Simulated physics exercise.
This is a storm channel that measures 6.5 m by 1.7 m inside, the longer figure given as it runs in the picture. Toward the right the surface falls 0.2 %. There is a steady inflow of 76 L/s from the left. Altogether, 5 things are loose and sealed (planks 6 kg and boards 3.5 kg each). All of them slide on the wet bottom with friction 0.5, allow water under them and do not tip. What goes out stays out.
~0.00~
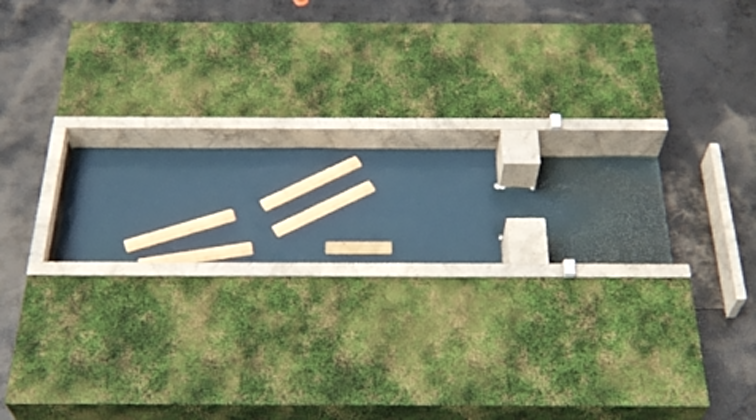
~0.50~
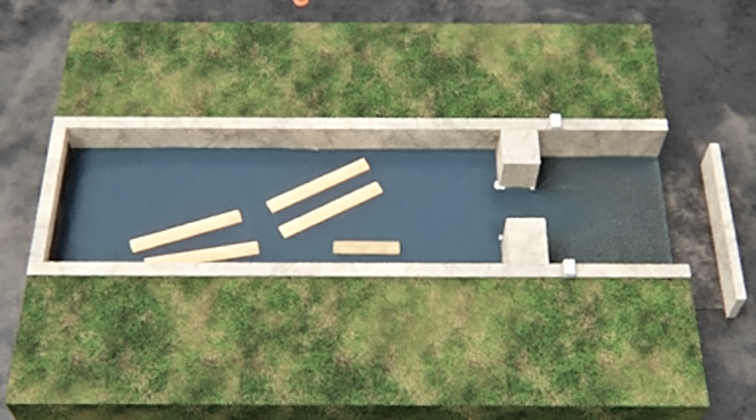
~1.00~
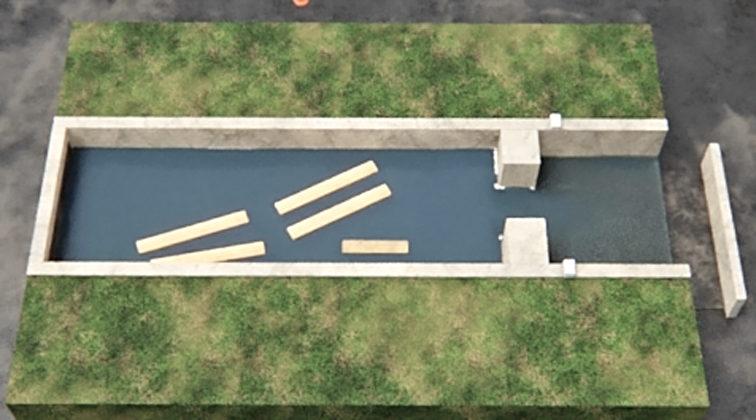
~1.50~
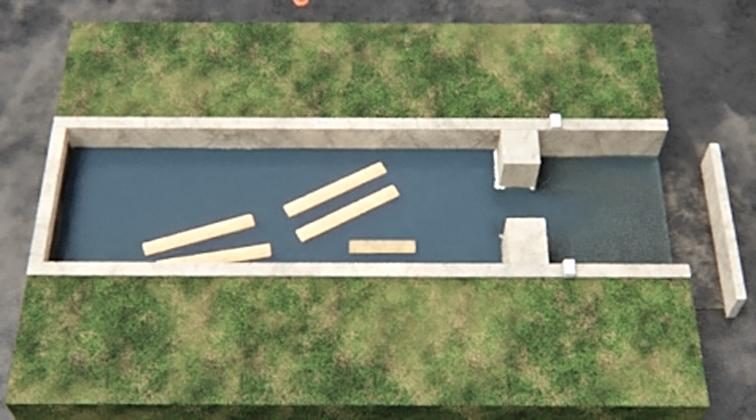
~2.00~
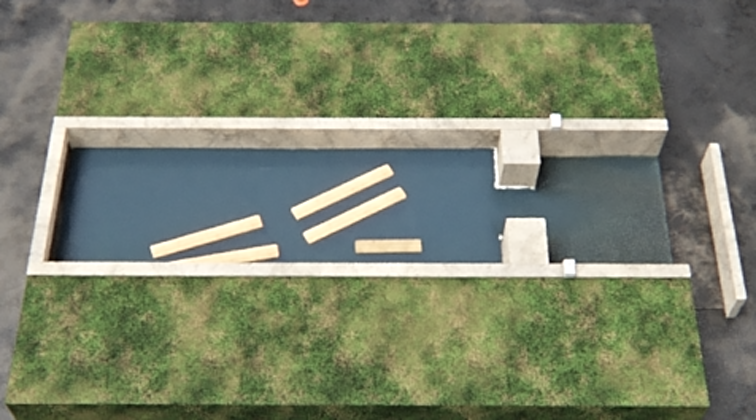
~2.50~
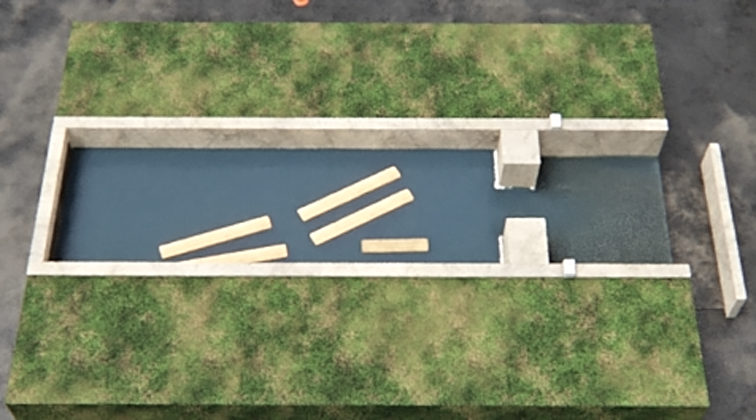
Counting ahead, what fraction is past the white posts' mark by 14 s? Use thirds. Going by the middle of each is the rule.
One to two thirds.
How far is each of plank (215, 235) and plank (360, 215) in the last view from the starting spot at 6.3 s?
That comes to 120 cm for the first and 120 cm for the second.
After 3.5 s 0 of 5 are over the mark; 5 afloat.
After 6.3 s 0 of 5 are over the mark; 5 afloat.
After 10.0 s 3 of 5 are over the mark; 2 afloat.
After 14.0 s 3 of 5 are over the mark; 2 afloat.
